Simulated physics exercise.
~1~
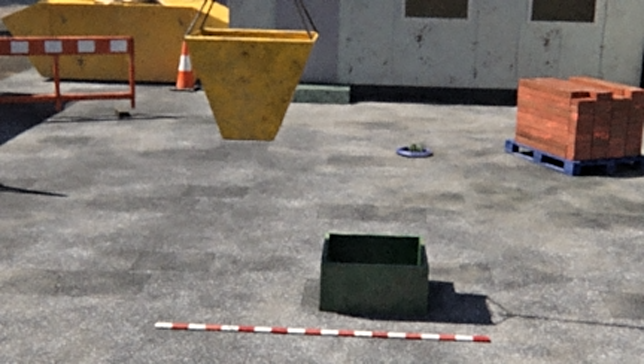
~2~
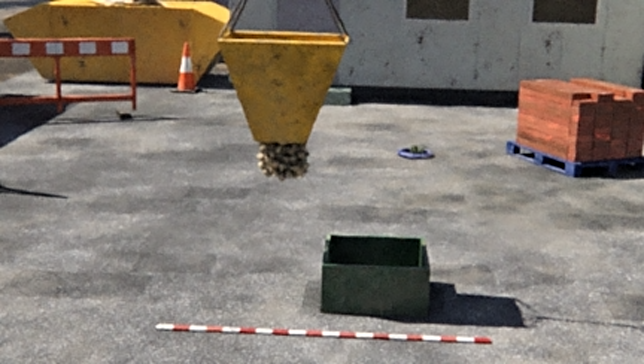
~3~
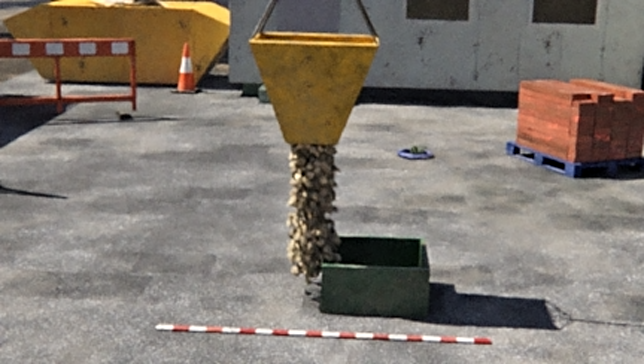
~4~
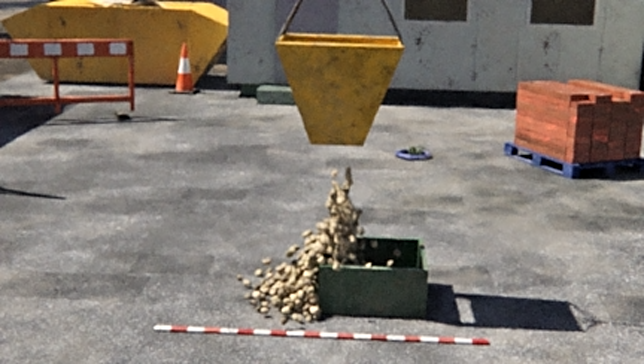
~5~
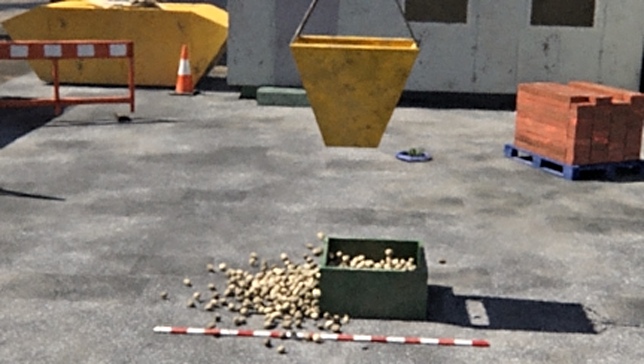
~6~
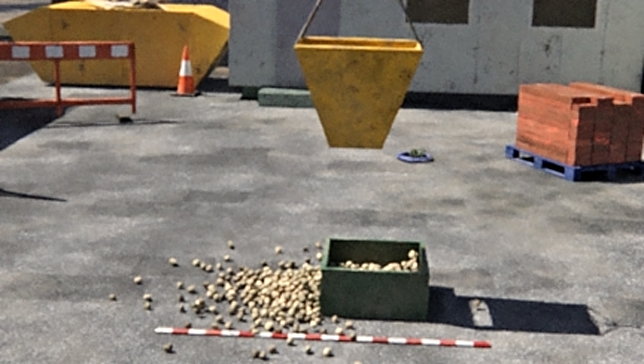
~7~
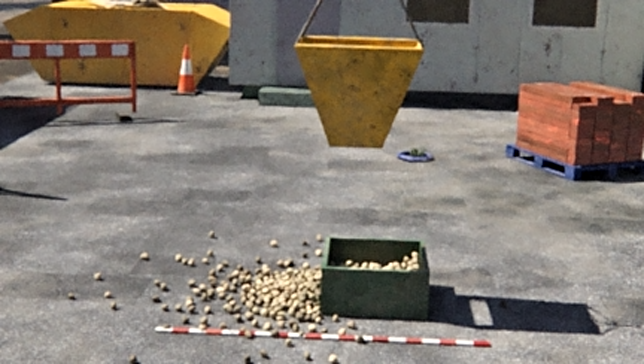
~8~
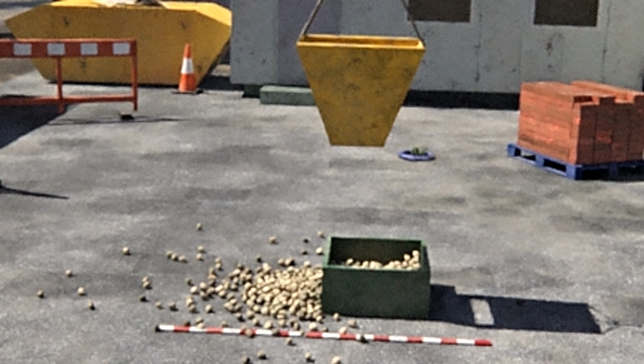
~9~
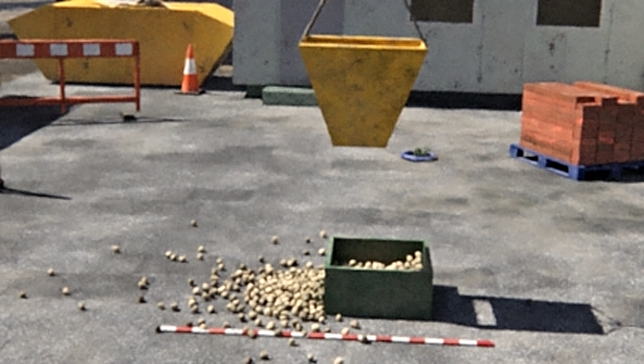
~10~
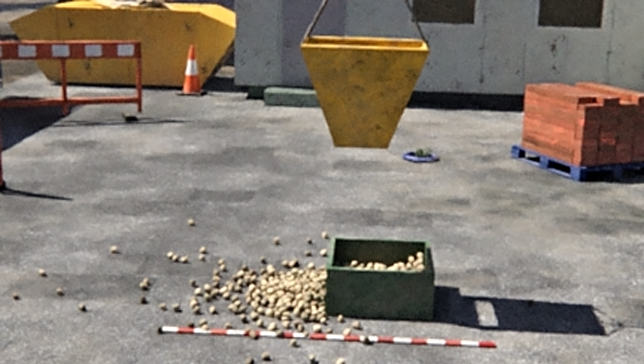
In a paved yard, a yellow crane skip moves rightwards and releases rounded cobbles from its bottom, which pour down over the left edge of a green bin. Many land inside, while many others spill and roll left across the ground, ending scattered around a red-and-white staff.
